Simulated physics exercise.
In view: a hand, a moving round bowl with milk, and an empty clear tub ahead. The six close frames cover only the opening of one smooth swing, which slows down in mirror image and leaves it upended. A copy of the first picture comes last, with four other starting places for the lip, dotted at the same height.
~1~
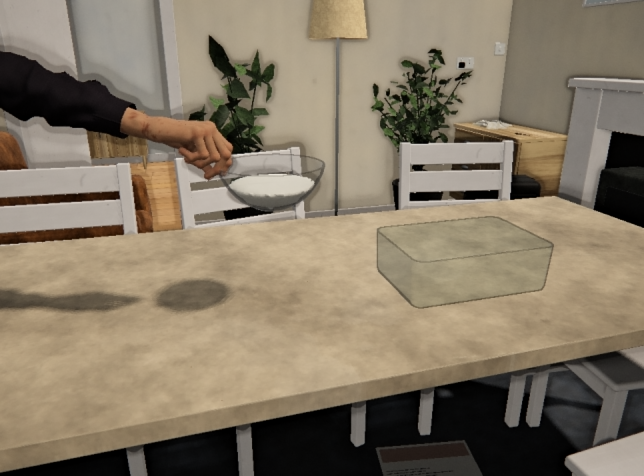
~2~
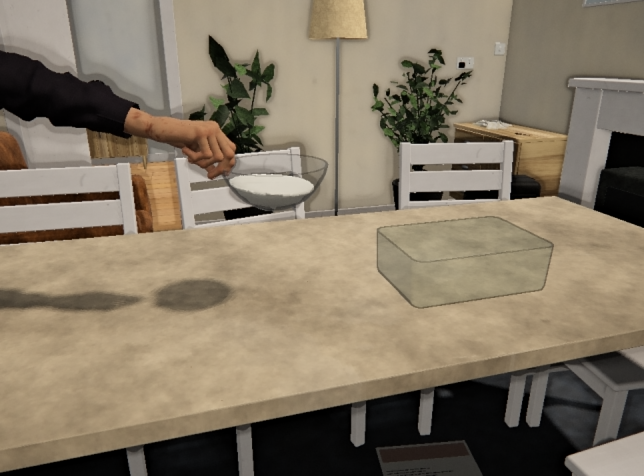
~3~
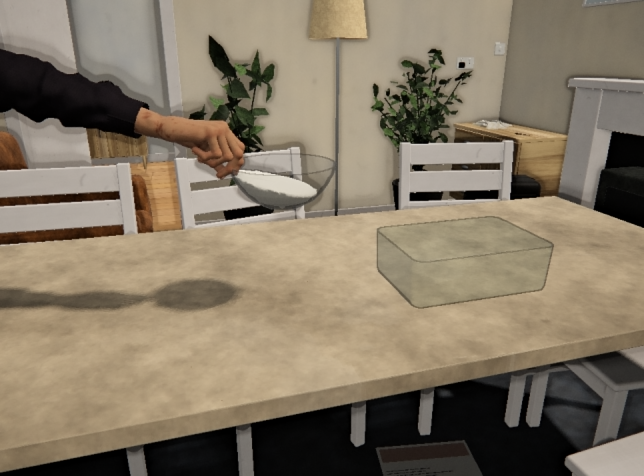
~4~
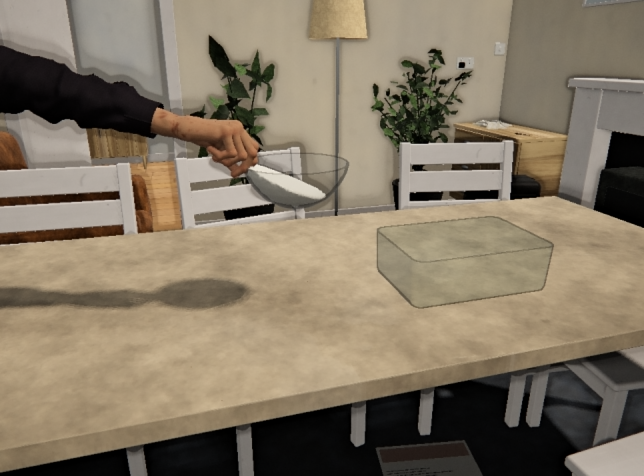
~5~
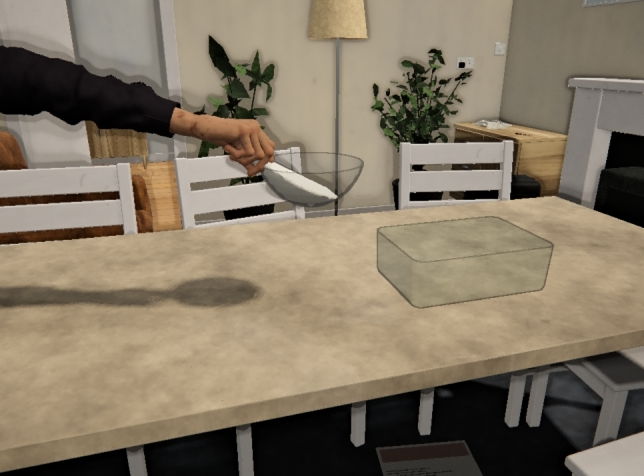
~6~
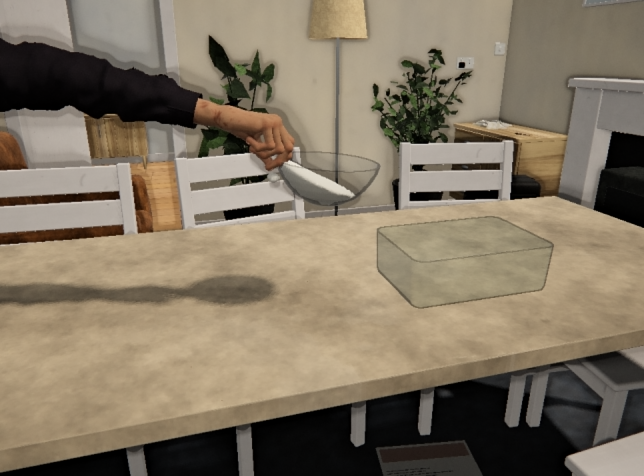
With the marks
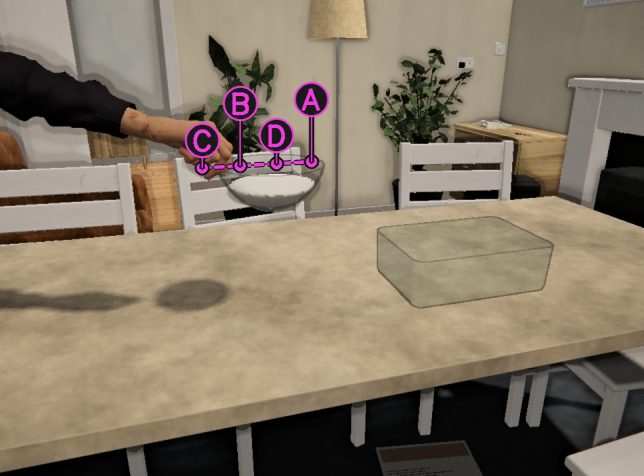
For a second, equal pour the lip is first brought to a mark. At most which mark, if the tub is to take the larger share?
Place D just does it.
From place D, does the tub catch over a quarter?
Yes, clearly.
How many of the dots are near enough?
Two of them.
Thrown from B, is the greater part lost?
Yes, it does.
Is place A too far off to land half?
No, not at all.
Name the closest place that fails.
Here it is place B.
On the marked copy, A at (311, 161); B at (240, 165); C at (202, 168); D at (276, 163).
With A, about 84 % lands in the tub, 7 % falls short and 8 % goes beside or beyond.
With B, about 28 % lands in the tub, 68 % falls short and 4 % goes beside or beyond.
With C, about 0 % lands in the tub, 99 % falls short.
With D, about 66 % lands in the tub, 29 % falls short and 6 % goes beside or beyond.
